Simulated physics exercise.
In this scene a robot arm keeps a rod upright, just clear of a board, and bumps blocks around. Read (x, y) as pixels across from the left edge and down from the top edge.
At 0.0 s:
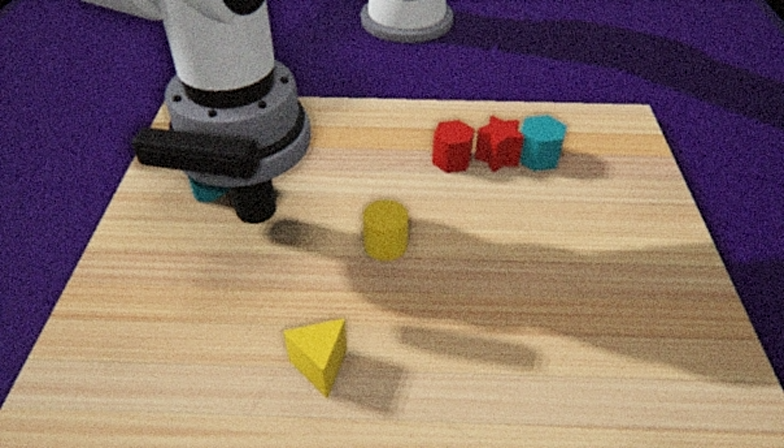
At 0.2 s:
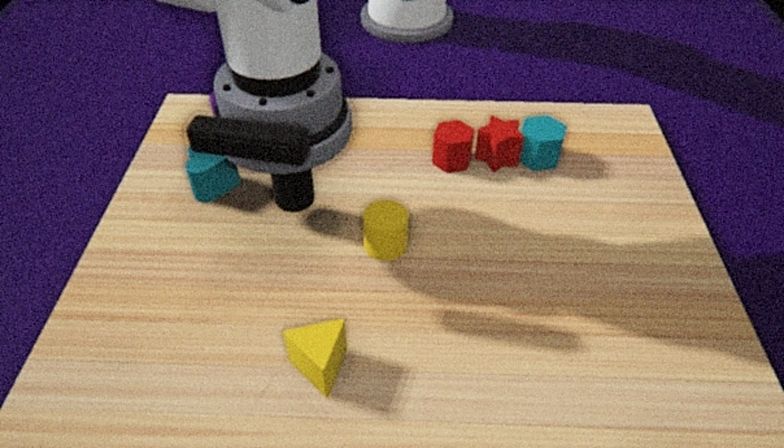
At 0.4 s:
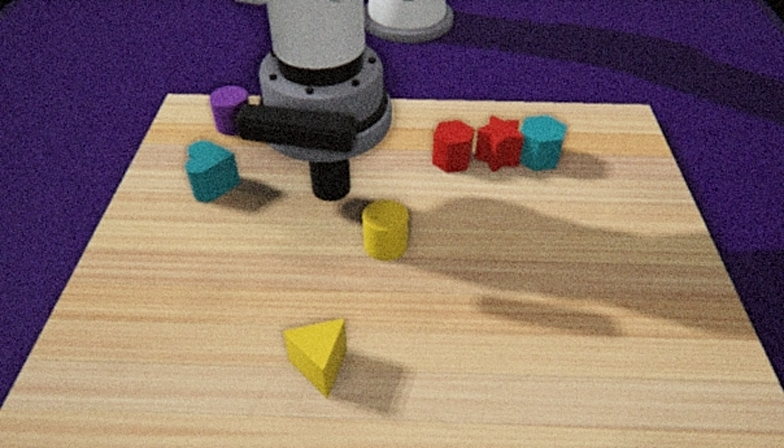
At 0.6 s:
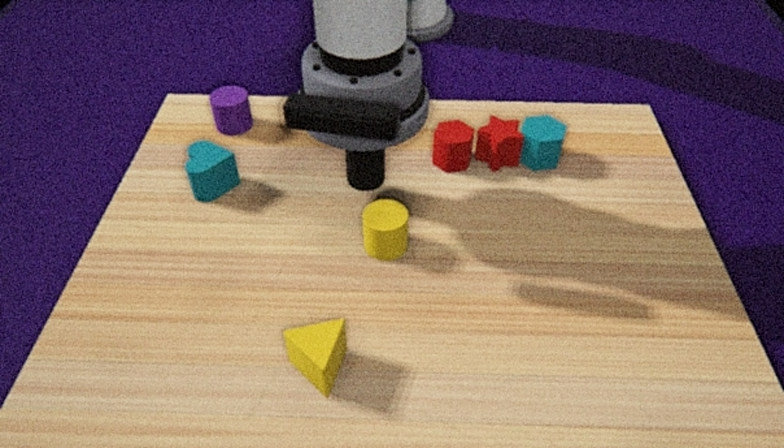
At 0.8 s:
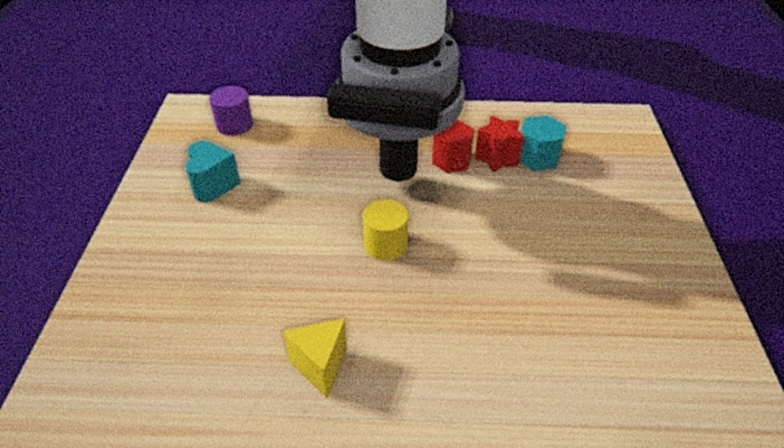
A robot arm glides rightward above a wooden board while the colored blocks stay still.
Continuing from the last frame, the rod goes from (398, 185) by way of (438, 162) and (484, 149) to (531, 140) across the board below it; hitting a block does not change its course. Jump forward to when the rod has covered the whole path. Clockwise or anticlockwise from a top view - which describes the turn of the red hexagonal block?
Rotates counter-clockwise.
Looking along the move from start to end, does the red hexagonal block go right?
No
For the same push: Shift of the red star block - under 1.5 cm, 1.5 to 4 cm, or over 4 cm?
The over 4 cm band.
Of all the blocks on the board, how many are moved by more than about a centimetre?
At least three of them.
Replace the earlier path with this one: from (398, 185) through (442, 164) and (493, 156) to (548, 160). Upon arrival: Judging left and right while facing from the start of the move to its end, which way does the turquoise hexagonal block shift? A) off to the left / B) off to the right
It's B.
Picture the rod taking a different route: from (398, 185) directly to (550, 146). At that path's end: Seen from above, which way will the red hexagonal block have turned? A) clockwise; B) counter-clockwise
The correct letter is B.
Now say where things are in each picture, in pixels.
In the first picture, rod's lower end (257, 212); yellow round block (386, 214); red hexagonal block (454, 131); red star block (502, 128); turquoise hexagonal block (544, 128).
In the second picture, rod (295, 201); blocks still.
In the third picture, rod (332, 190); blocks still.
In the fourth picture, rod (366, 180); blocks still.
In the fifth picture, rod (398, 171); yellow round block (386, 214); red hexagonal block (454, 131); red star block (502, 128); turquoise hexagonal block (544, 128).
The first path, step by step. One third of the way, rod (439, 149); red hexagonal block (471, 122); red star block (516, 124), turned 15° clockwise; turquoise hexagonal block (556, 128).
Two thirds of the way, rod (486, 136); red hexagonal block (495, 100), turned 20° anticlockwise; red star block (527, 110), turned 70° clockwise; turquoise hexagonal block (564, 128), turned 25° clockwise.
At the end, rod (533, 127); yellow round block still; red hexagonal block (499, 94), turned 45° anticlockwise; red star block (558, 99), turned 70° clockwise; turquoise hexagonal block (567, 129), turned 30° clockwise.
